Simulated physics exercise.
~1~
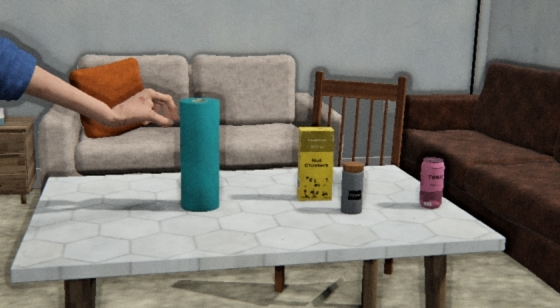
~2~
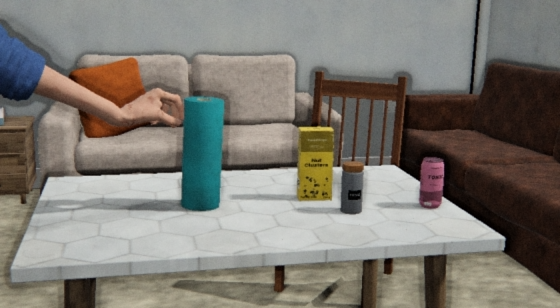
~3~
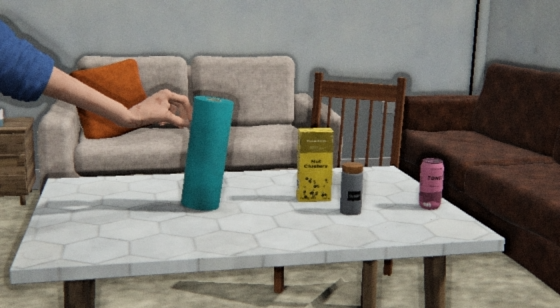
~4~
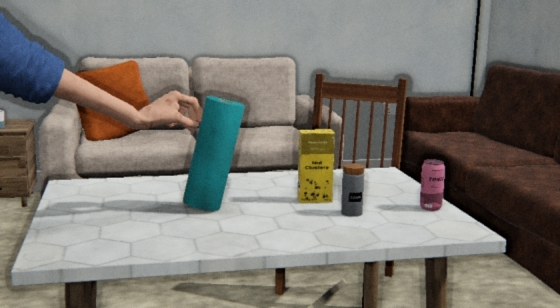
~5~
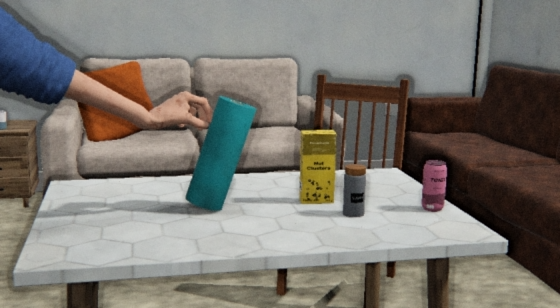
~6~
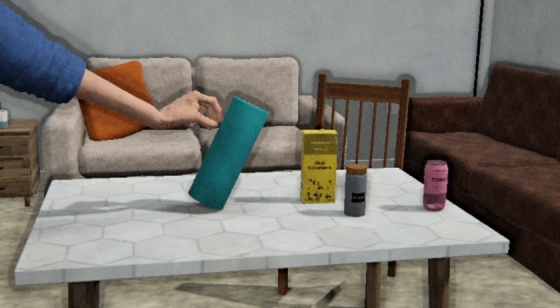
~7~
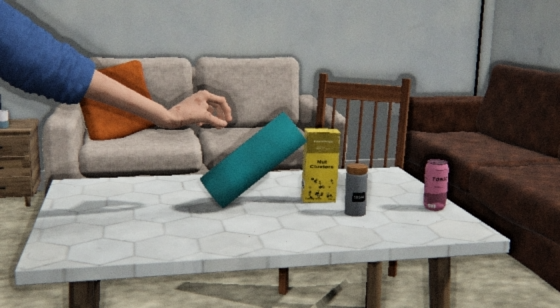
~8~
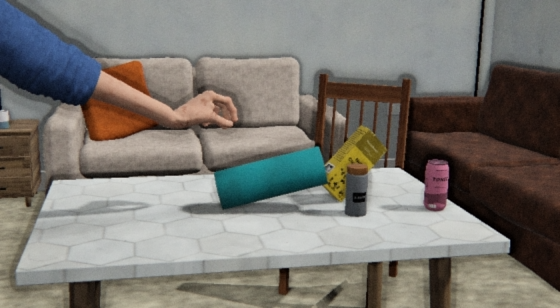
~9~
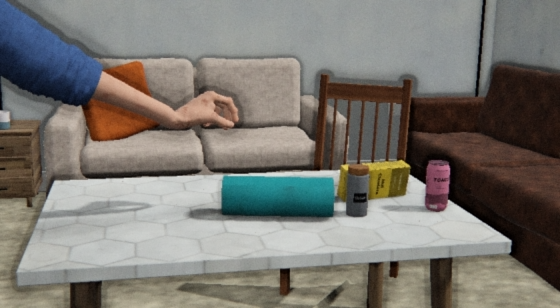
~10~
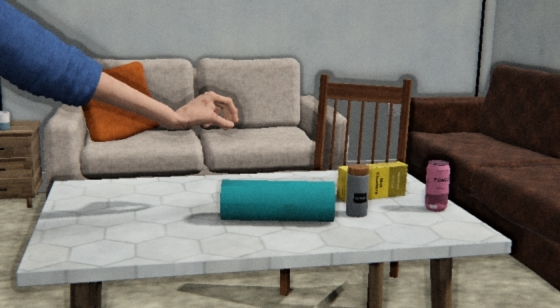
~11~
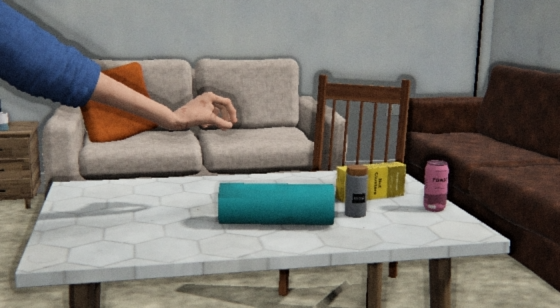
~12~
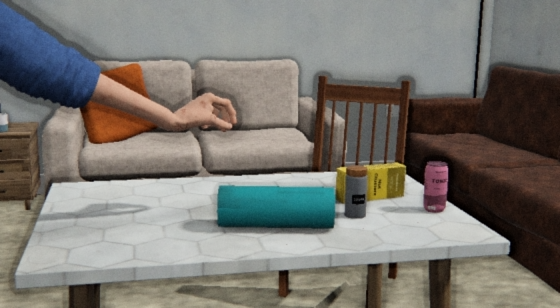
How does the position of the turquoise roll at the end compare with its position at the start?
At the start the turquoise roll stands upright on the table, and at the end it lies on its side.
